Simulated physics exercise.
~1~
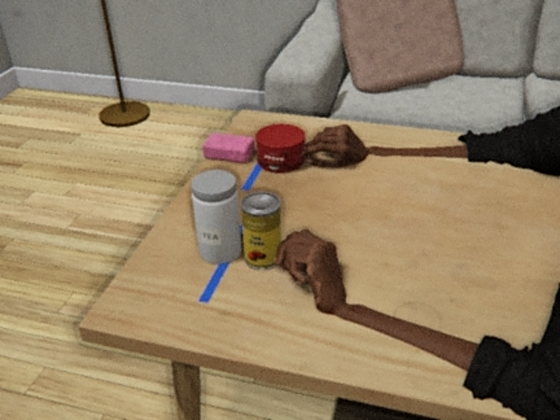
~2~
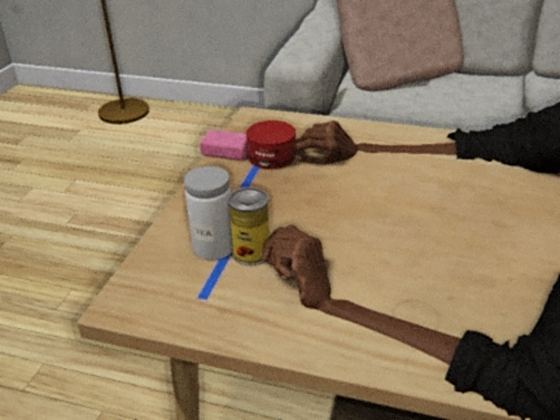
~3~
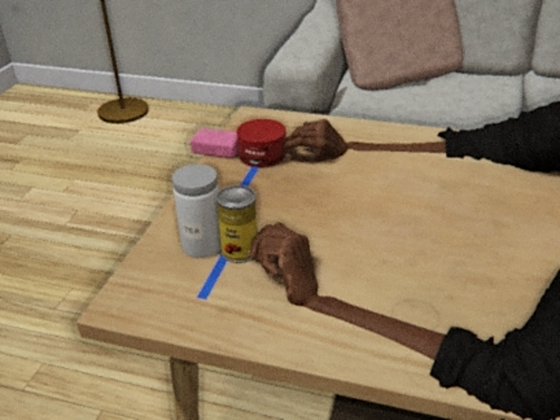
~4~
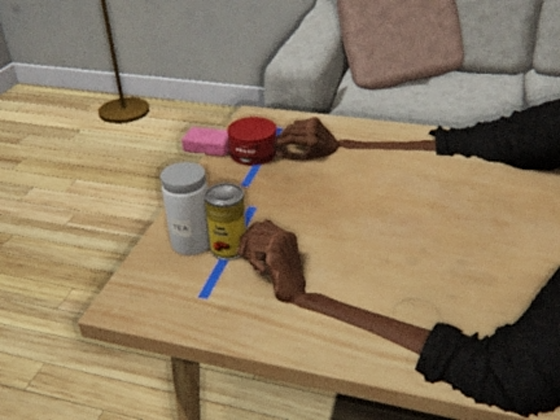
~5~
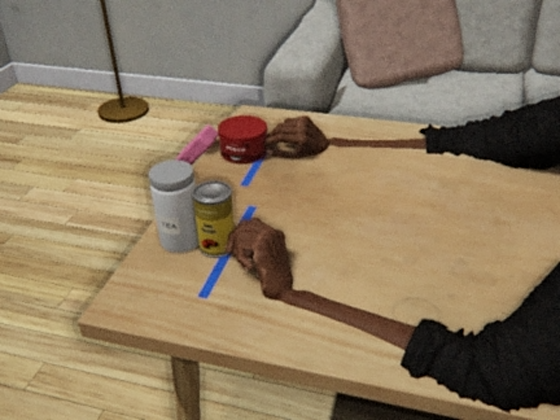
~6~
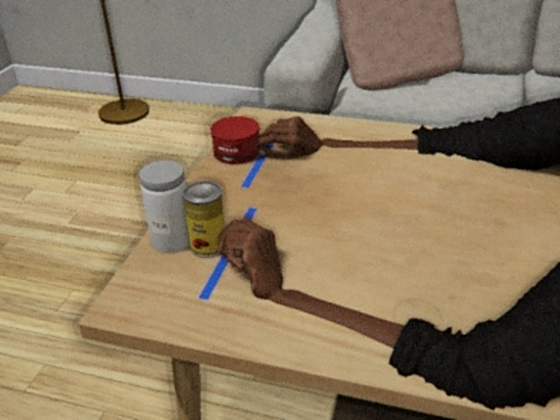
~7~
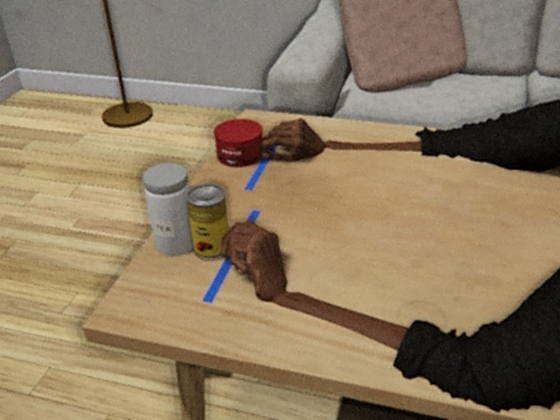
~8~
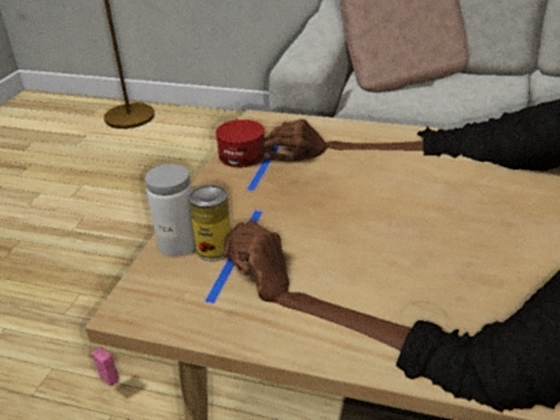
On a wooden table in a living room, two hands pushed a white jar, a yellow tin, a red tub and a pink sponge leftward to the blue tape, and the sponge tipped off onto the floor while the rest stayed on top.
